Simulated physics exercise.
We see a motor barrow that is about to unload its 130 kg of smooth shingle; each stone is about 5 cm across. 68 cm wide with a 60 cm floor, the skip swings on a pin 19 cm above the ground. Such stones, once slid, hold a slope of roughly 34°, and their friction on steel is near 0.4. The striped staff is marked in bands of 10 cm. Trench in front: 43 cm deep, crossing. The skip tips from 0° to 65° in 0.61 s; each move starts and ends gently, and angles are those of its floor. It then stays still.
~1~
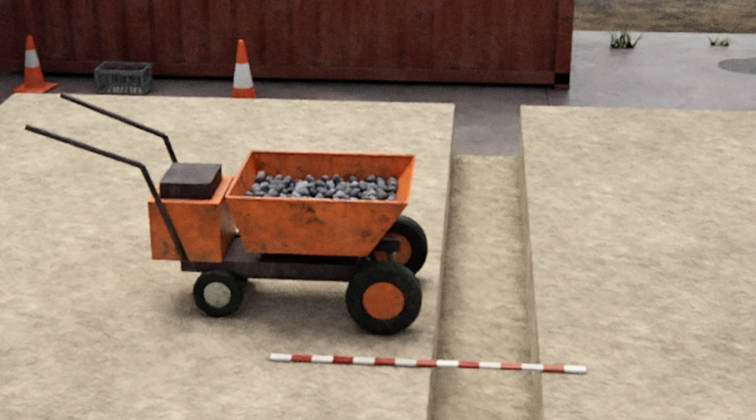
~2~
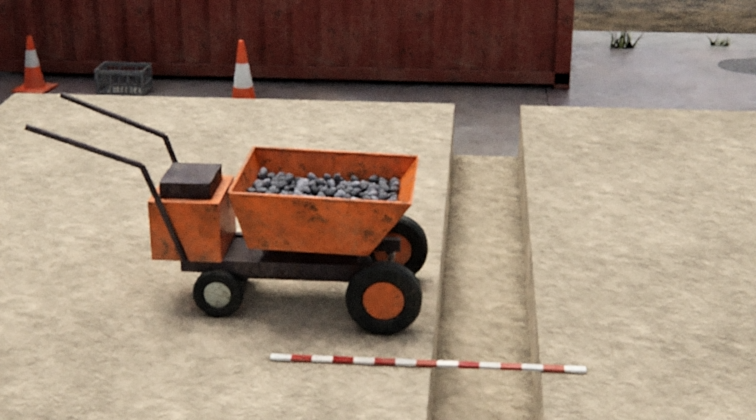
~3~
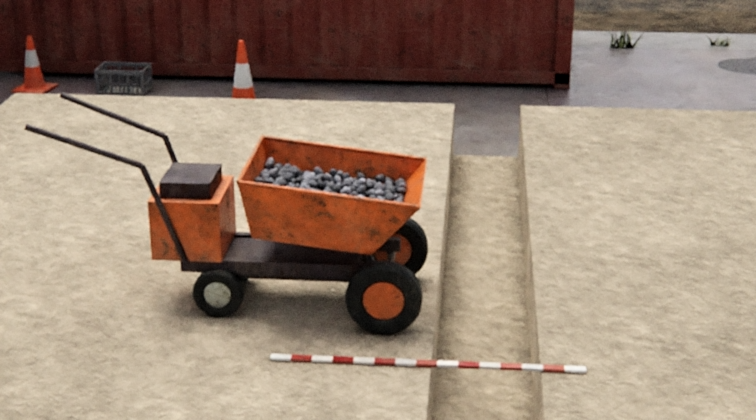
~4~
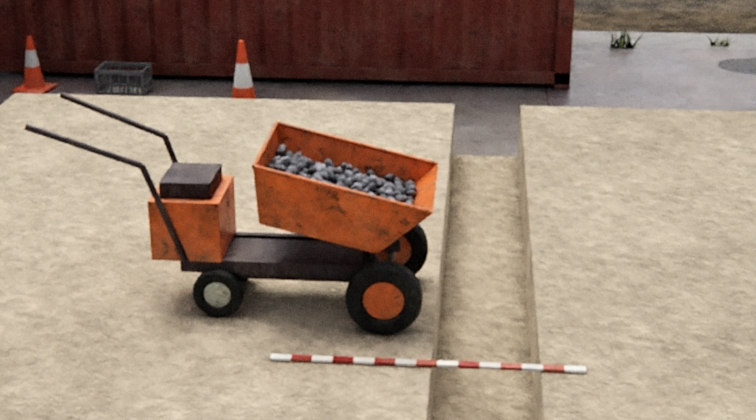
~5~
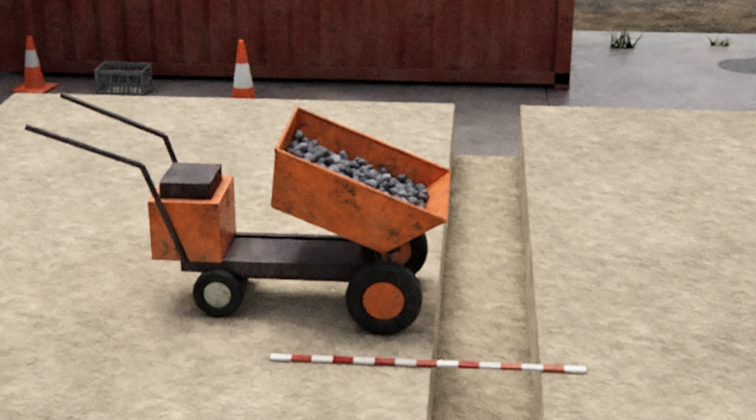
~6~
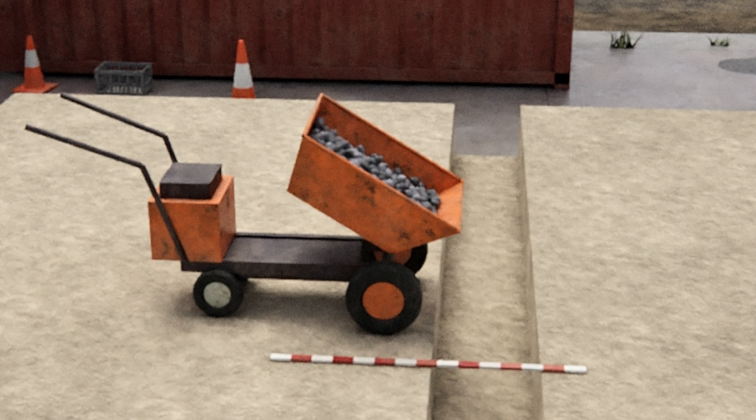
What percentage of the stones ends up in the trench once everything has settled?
About 46 per cent.
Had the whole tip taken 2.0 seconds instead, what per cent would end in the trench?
Roughly 70 per cent would.
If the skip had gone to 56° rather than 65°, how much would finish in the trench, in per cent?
It would be near 30 per cent.
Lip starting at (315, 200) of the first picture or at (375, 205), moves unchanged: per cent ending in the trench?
It comes to about 80 and 70 in a hundred.
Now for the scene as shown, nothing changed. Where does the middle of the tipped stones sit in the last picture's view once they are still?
Look at roughly (551, 308).
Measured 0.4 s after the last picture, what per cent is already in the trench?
10 per cent or so by then.
Then, 0.2 s after the last picture the floor is at 55°, 100 % in the skip; the foremost stones are at (463, 243).
Then, 0.4 s after the last picture the floor is at 65°, 88 % in the skip, 12 % in the trench; the foremost stones are at (538, 273).
Then, 0.8 s after the last picture the floor is at 65°, 30 % in the skip, 18 % in the trench, 52 % past the trench; the foremost stones are at (695, 326).
Then, 2.7 s after the last picture the floor is at 65°, 1 % in the skip, 46 % in the trench, 53 % past the trench; the foremost stones are past the picture's edge.
